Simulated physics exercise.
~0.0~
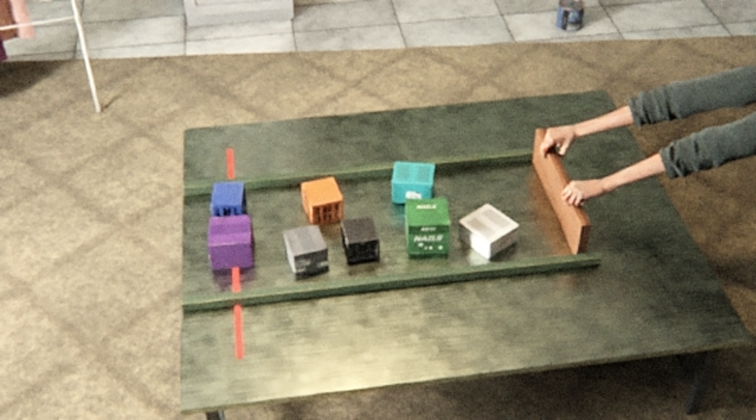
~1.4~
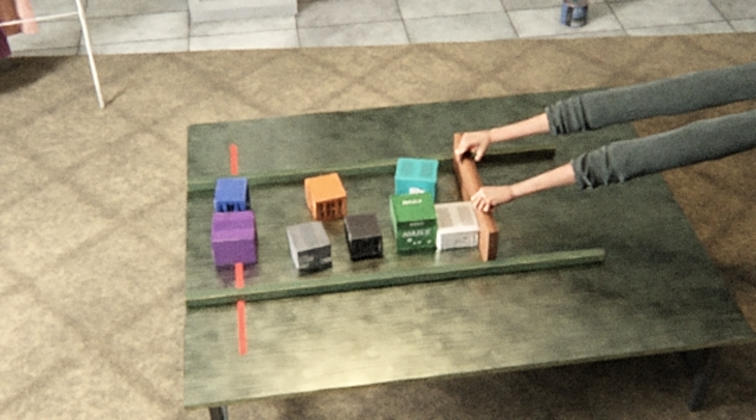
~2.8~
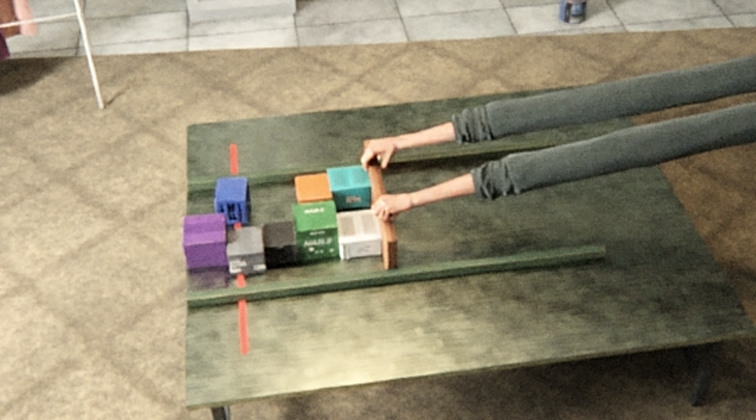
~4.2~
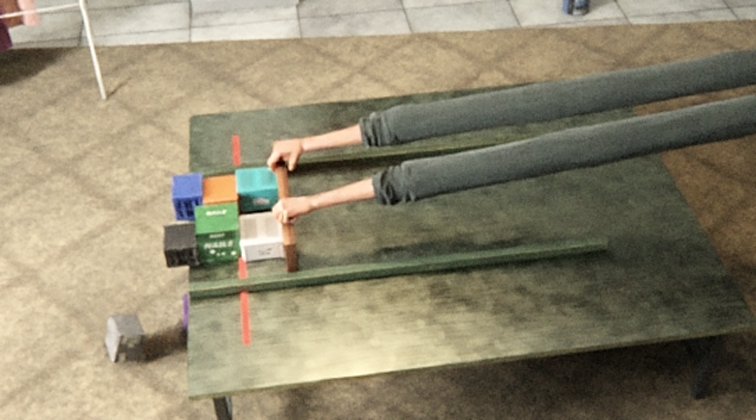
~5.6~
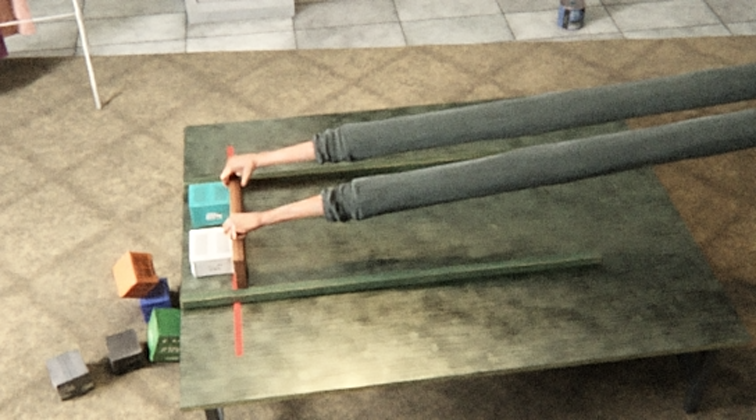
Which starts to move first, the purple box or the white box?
The white box starts first, shifting left as the plank reaches it while the purple box is still in its place. The purple box only moves later, as the packages bunch up towards the left.
